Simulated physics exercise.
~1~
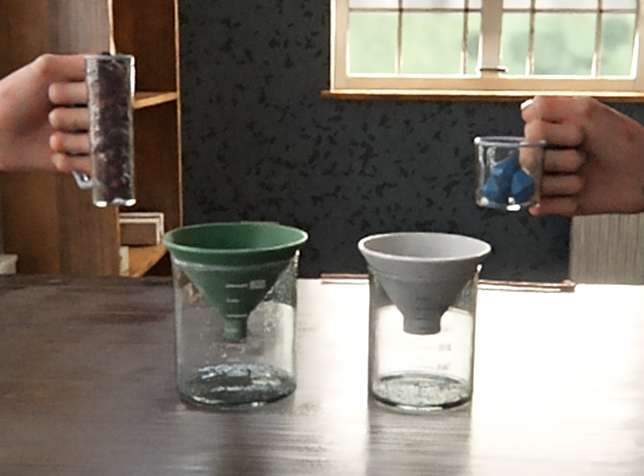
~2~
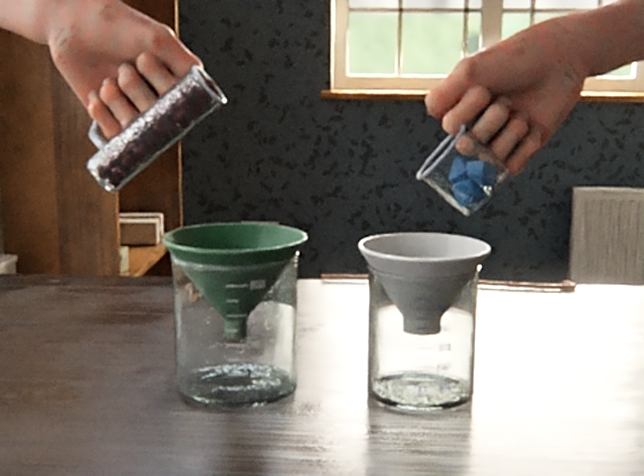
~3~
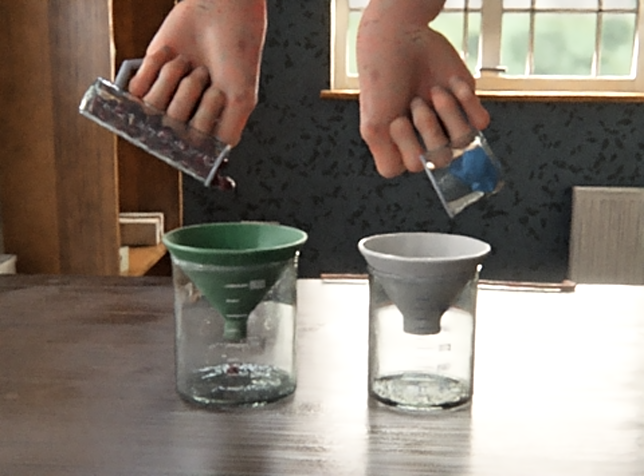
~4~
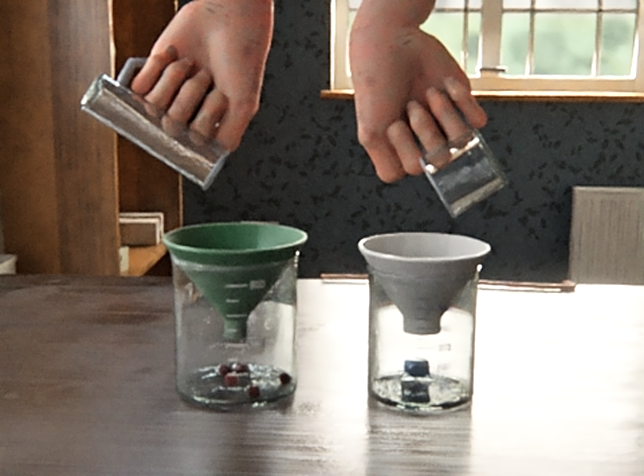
In a room with dark patterned wallpaper and a bright window, a still camera looks across a wooden table at two clear jars, the left holding a green funnel and the right a grey one. One hand holds a tall clear cup of dark reddish pieces on the left, and another holds a short cup of chunky blue pieces on the right. Both hands move inward and tip the cups over the funnels. The dark pieces start spilling first, while the blue ones stay in their cup. Finally both cups are empty, with only a few dark red pieces in the left jar and some blue ones in the right.
